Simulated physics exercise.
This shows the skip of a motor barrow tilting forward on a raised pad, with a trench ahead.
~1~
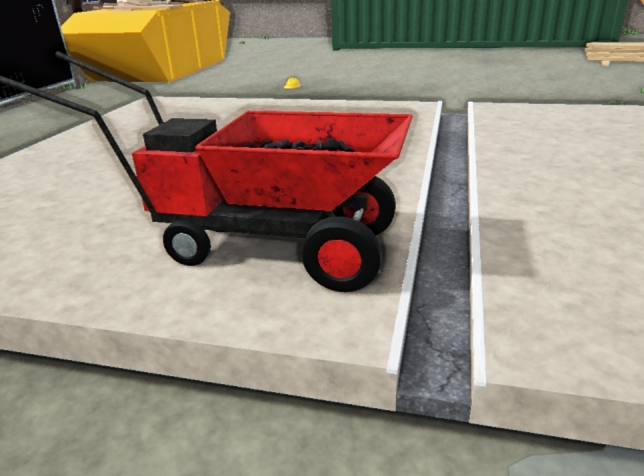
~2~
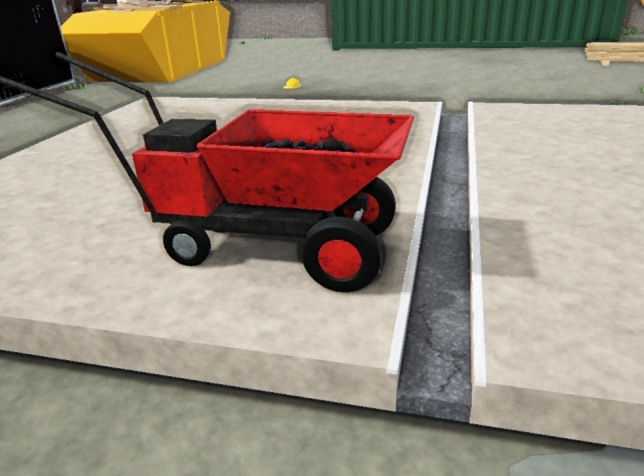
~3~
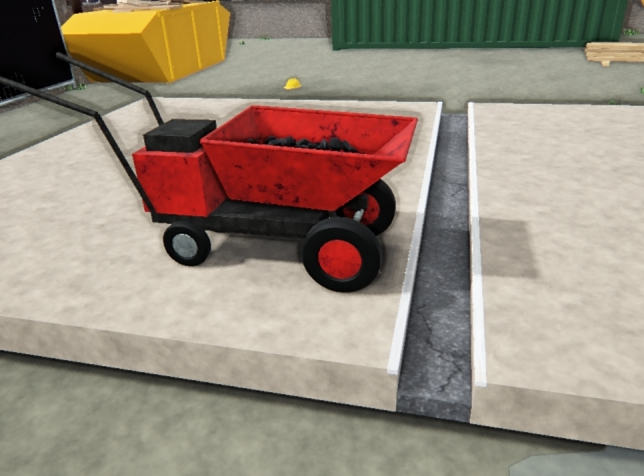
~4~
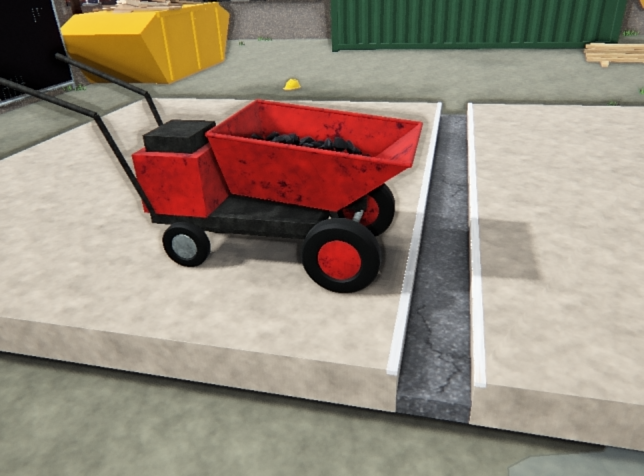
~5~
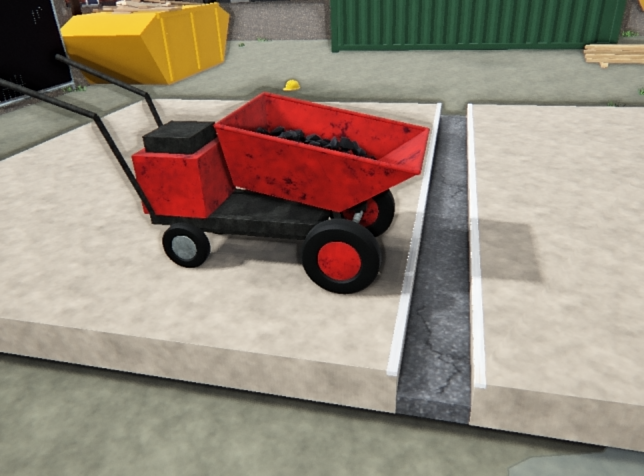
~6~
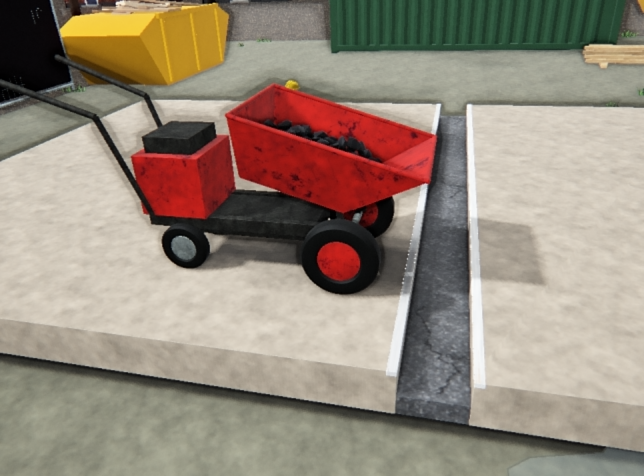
A red motor barrow with black handles and dark lumps in its skip stands on a pale raised pad in a yard, seen from its side and slightly above. A dark, white-edged trench crosses the pad to its right, with a yellow container and a green corrugated one behind. The skip starts level, then tilts forward to the right, its rear rising, while the wheels and camera stay still.
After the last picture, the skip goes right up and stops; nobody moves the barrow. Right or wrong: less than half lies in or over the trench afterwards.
Right.
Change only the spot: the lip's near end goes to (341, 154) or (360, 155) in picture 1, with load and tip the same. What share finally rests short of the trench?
Roughly 0 per cent, and 0 per cent.
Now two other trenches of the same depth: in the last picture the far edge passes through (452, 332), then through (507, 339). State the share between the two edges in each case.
Result, try 1: 0 in a hundred; try 2: 60 in a hundred.
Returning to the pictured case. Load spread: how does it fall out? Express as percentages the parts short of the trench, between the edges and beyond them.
In percent, short 0, between 15 and beyond 60.
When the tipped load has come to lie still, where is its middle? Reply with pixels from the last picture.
Near (508, 273).
Shortly afterwards, skip tipped steeply; the whole lot in the skip.
Next, skip tipped right over; near half in the skip; a little in or heaped over the trench; near a third beyond it.
Some moments later, skip tipped right over; near a quarter in the skip; a little in or heaped over the trench; near two thirds beyond it.
In the end, skip tipped right over; near a quarter in the skip; near a quarter in or heaped over the trench; near two thirds beyond it.
